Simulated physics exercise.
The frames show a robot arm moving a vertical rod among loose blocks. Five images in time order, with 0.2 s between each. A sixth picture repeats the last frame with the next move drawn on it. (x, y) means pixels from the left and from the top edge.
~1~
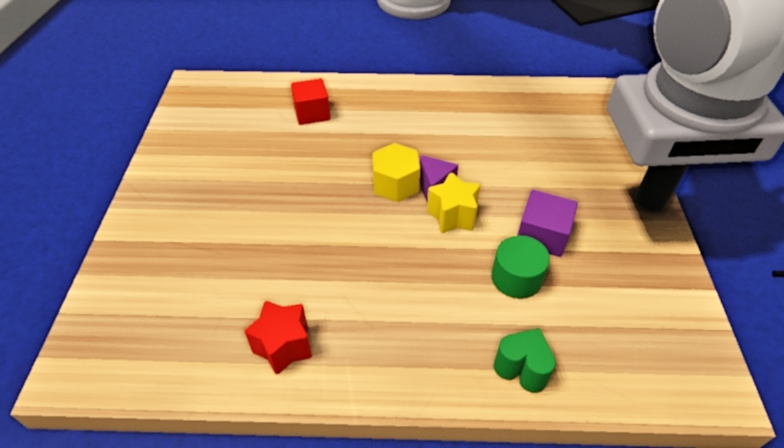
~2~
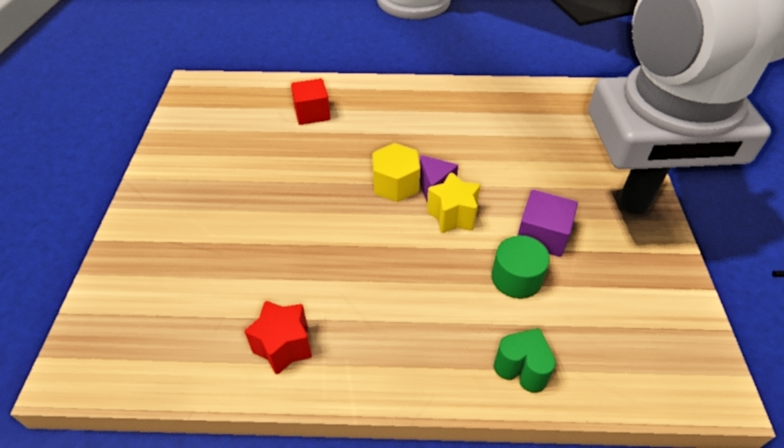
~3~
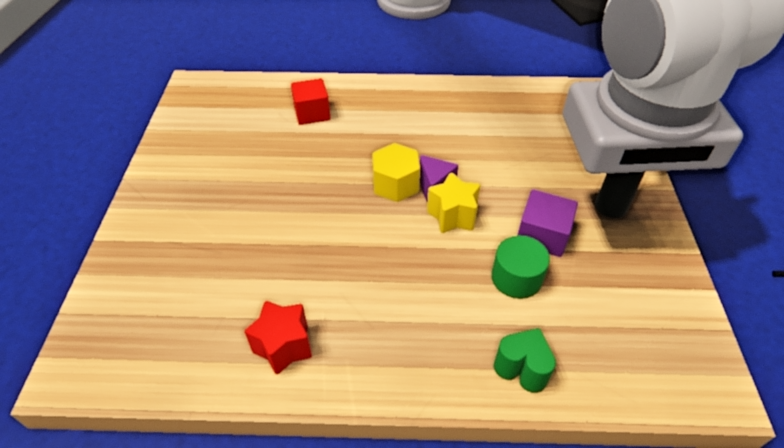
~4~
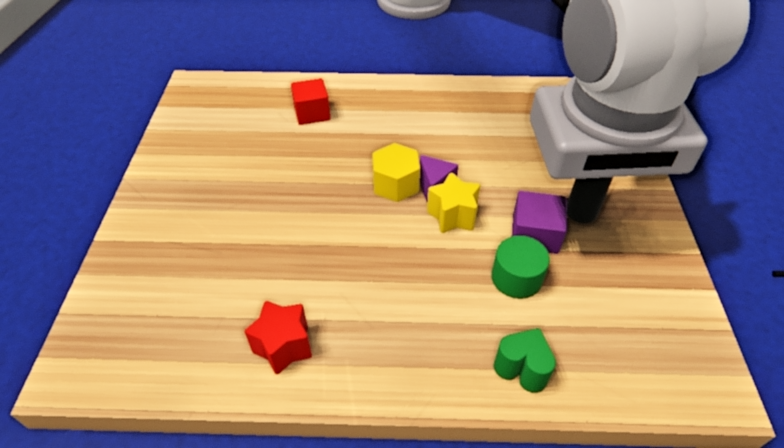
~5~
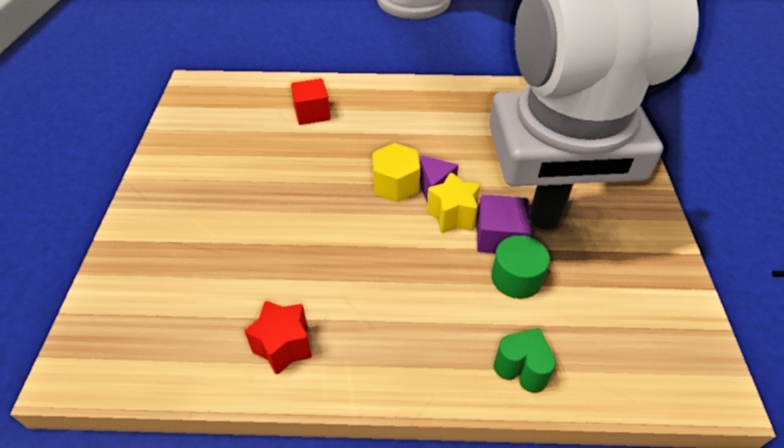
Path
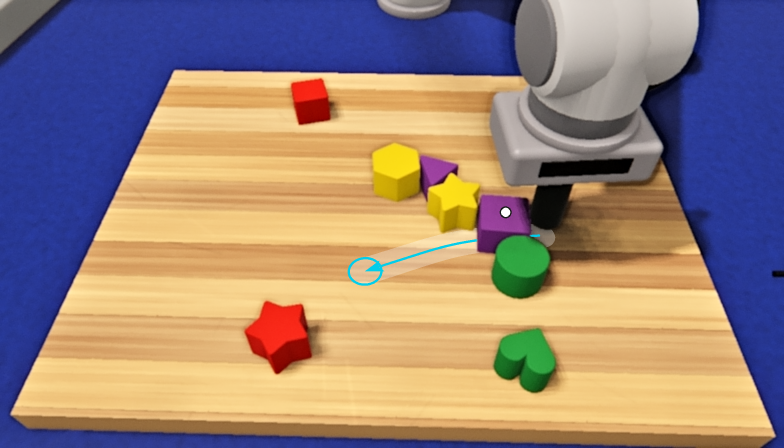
On a wooden board, a robot arm moving its dark rod left and pushing a purple block toward a yellow star.
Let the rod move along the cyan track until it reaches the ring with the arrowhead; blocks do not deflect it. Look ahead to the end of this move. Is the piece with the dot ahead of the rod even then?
Short answer: Yes.
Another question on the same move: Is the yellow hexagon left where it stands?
Yes, that is what happens.
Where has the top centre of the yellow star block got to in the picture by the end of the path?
It is going to be at (413, 193).
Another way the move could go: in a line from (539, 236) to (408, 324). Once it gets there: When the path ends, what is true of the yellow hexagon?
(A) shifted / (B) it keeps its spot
B (it keeps its spot)
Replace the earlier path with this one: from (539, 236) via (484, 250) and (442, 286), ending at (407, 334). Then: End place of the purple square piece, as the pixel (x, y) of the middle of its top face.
It comes to (418, 232).
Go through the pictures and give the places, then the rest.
In the first frame, rod's lower end (651, 200); yellow hexagon (396, 160); purple triangular block (437, 167); yellow star block (456, 192); purple square piece (550, 210); green circular block (523, 255).
In the second frame, rod (634, 203); blocks still.
In the third frame, rod (611, 207); blocks still.
In the fourth frame, rod (581, 212); purple square piece (542, 210).
In the fifth frame, rod (545, 218); yellow hexagon (396, 160); purple triangular block (437, 167); yellow star block (456, 192); purple square piece (506, 212); green circular block (523, 255).
Drawn move, from (539, 236) over (451, 245) to (365, 271); the dot is on the purple square piece.
On the path given first. One third of the way, rod (483, 223); purple triangular block (434, 164), turned 25° clockwise; yellow star block (415, 192), turned 60° clockwise; purple square piece (445, 222), turned 15° anticlockwise.
Two thirds of the way, rod (424, 236); purple triangular block (434, 164), turned 25° clockwise; yellow star block (413, 193), turned 65° clockwise; purple square piece (384, 237), turned 15° anticlockwise.
At the end, rod (364, 254); yellow hexagon still; purple triangular block (434, 164), turned 25° clockwise; yellow star block (413, 193), turned 65° clockwise; purple square piece (320, 251); green circular block still.
